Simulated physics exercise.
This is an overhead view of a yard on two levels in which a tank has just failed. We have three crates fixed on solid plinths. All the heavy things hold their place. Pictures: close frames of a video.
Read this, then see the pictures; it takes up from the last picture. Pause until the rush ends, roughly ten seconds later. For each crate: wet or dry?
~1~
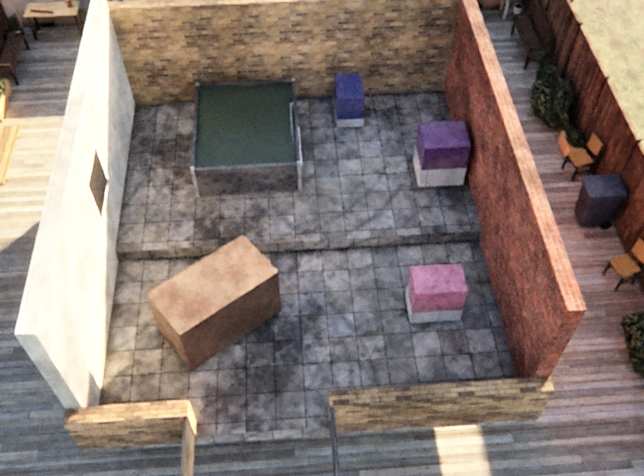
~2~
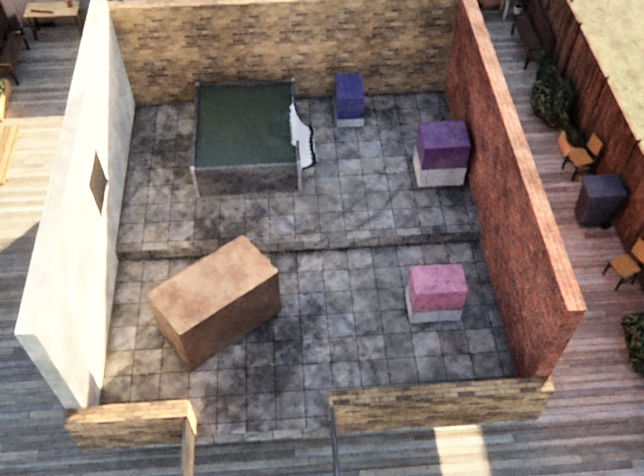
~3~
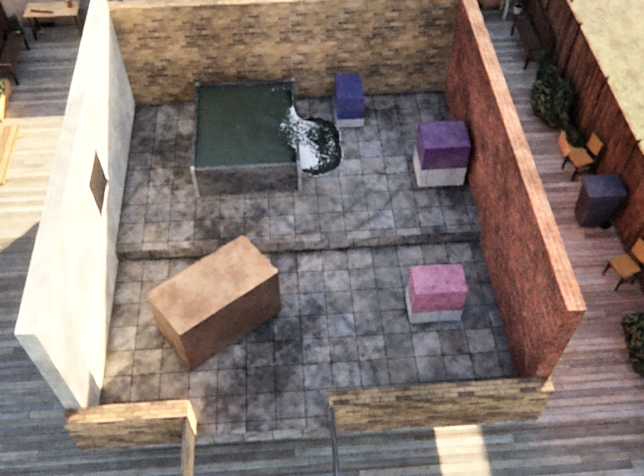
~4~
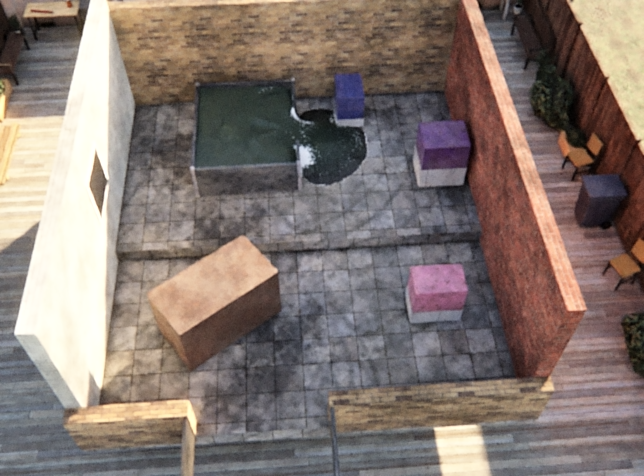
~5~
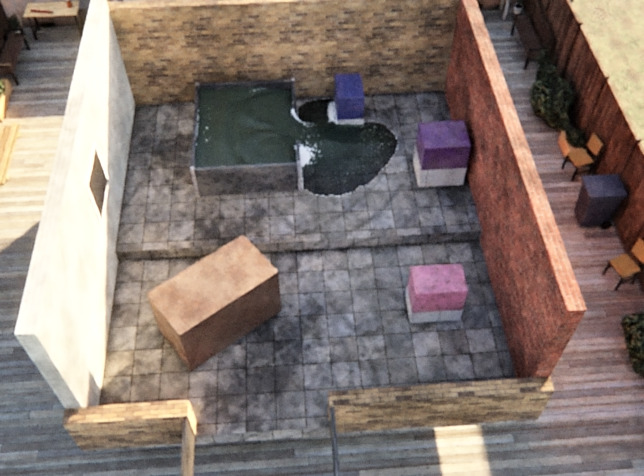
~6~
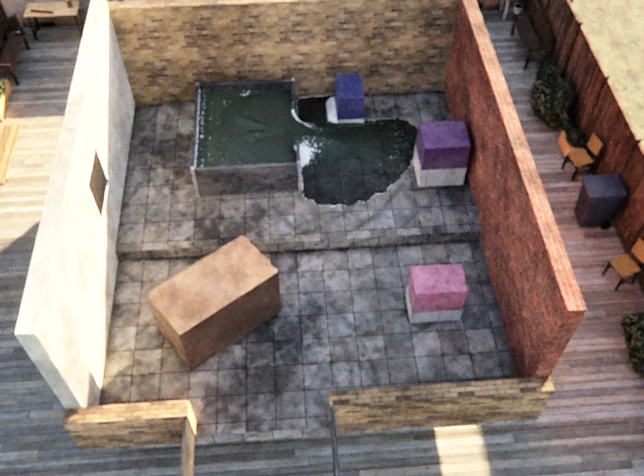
One by one: The purple crate will avoid the water. The pink crate will avoid the water. The blue crate will meet the water.
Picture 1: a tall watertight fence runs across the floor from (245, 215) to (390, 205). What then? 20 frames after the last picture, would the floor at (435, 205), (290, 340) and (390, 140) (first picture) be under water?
One by one: Soaked, spared, soaked.
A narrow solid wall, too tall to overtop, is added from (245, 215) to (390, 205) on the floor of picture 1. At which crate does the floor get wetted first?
The blue-painted one.
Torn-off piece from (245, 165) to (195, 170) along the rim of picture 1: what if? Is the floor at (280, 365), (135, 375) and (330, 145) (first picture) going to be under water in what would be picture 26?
The first comes out soaked, the second soaked, the third untouched.
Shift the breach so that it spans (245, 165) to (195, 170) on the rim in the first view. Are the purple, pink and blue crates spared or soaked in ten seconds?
The purple crate is untouched, the pink crate is untouched and the blue crate is untouched.
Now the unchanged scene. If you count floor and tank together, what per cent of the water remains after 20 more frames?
Roughly 100 out of every hundred parts.
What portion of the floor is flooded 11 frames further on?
Near 30 in a hundred.
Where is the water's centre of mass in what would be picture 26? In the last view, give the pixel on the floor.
That comes out near (334, 158).
A moment on, water covers 20 % of the floor; the purple crate water round its plinth, the pink crate not reached, the blue crate water round its plinth.
Next, water covers 30 % of the floor; the purple crate water round its plinth, the pink crate water round its plinth, the blue crate water round its plinth.
Then, water covers 40 % of the floor; the purple crate water round its plinth, the pink crate water round its plinth, the blue crate water round its plinth.
Later, water covers 70 % of the floor; the purple crate water round its plinth, the pink crate water round its plinth, the blue crate water round its plinth.
In the end, water covers 90 % of the floor; the purple crate stayed above the water, the pink crate stayed above the water, the blue crate was topped.
